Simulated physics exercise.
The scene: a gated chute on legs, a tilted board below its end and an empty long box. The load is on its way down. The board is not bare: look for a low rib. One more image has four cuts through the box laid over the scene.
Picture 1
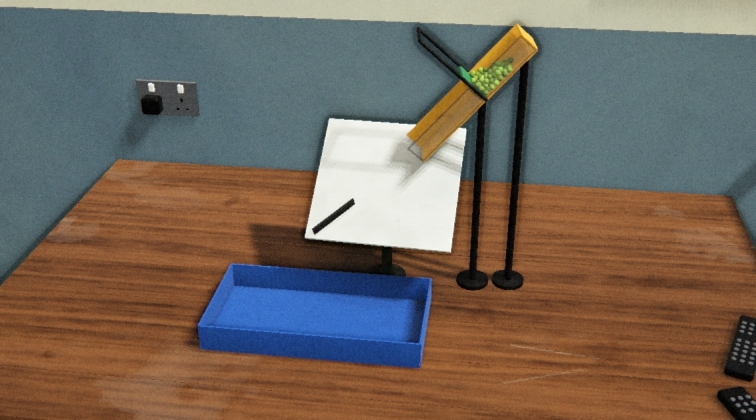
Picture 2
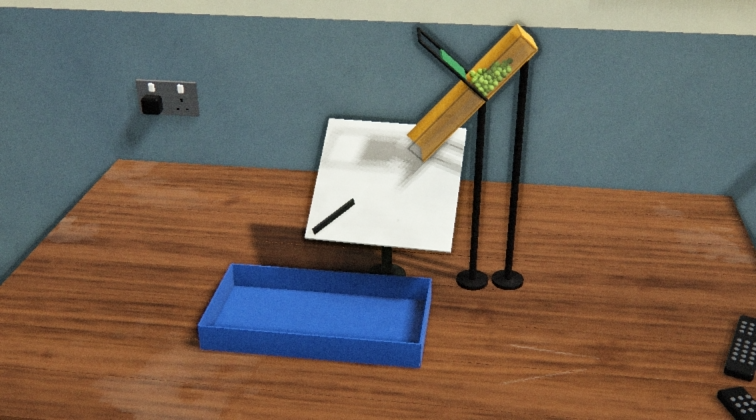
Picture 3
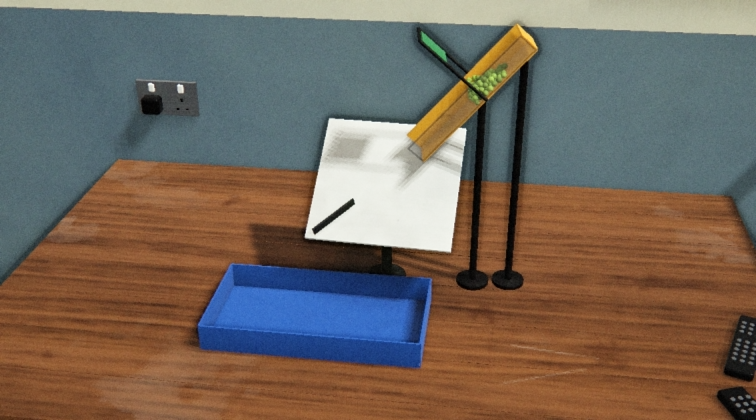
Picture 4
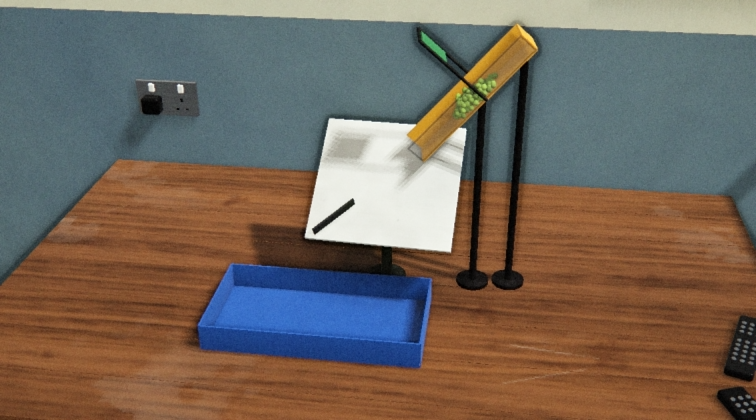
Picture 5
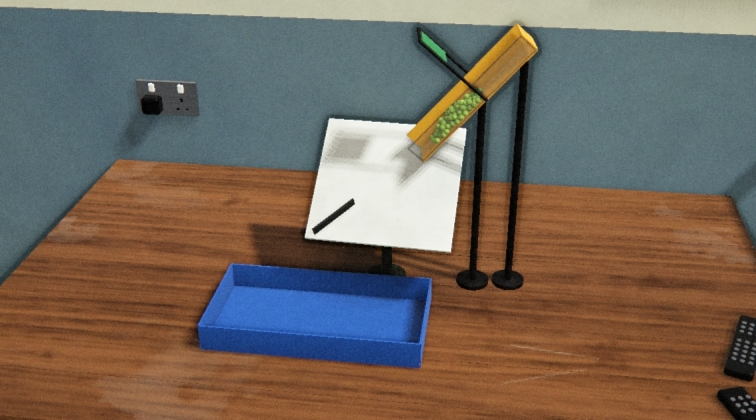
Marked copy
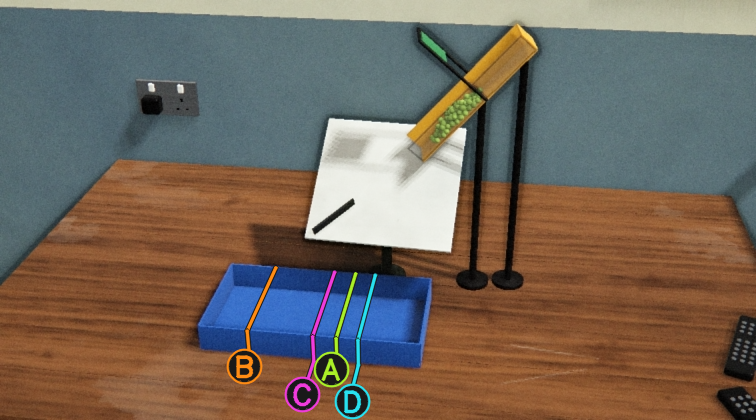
The footage shows a green gate sliding up and out of a steep wooden chute on black legs, then small green peas moving down the chute toward its lower left end, above a tilted white board and an empty blue box.
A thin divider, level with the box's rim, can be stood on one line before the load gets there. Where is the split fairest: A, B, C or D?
Take C.
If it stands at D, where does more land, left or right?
The left side.
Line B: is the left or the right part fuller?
More lands on the right.
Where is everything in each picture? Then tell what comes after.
Load behind the gate (486, 75), dried peas; lip of the chute (422, 155), sloping steeply, in the first picture.
Middle of the board (387, 182), tilted fairly steeply; middle of its low edge (376, 244); of its high edge (397, 123), in the second picture.
Front corners of the box (198, 326) and (420, 344), empty; front of the load (471, 95), in the third picture.
Middle of the load (469, 97); its front (455, 115), roughly a third of the way to the lip; rib from (353, 198) to (312, 230), in the fourth picture.
Middle of the load (457, 116); its front (432, 138), the larger part of the way to the lip, in the fifth picture.
On the marked copy, line A crosses the front rim at (336, 337); line B crosses the front rim at (247, 330); line C crosses the front rim at (312, 335); line D crosses the front rim at (358, 339).
For line A, of what is caught, the larger part on the left of the divider, about a tenth on the right.
For line B, of what is caught, about a tenth on the left of the divider, almost all on the right.
For line C, of what is caught, roughly half on the left of the divider, roughly half on the right.
For line D, of what is caught, almost all on the left of the divider, about a tenth on the right.
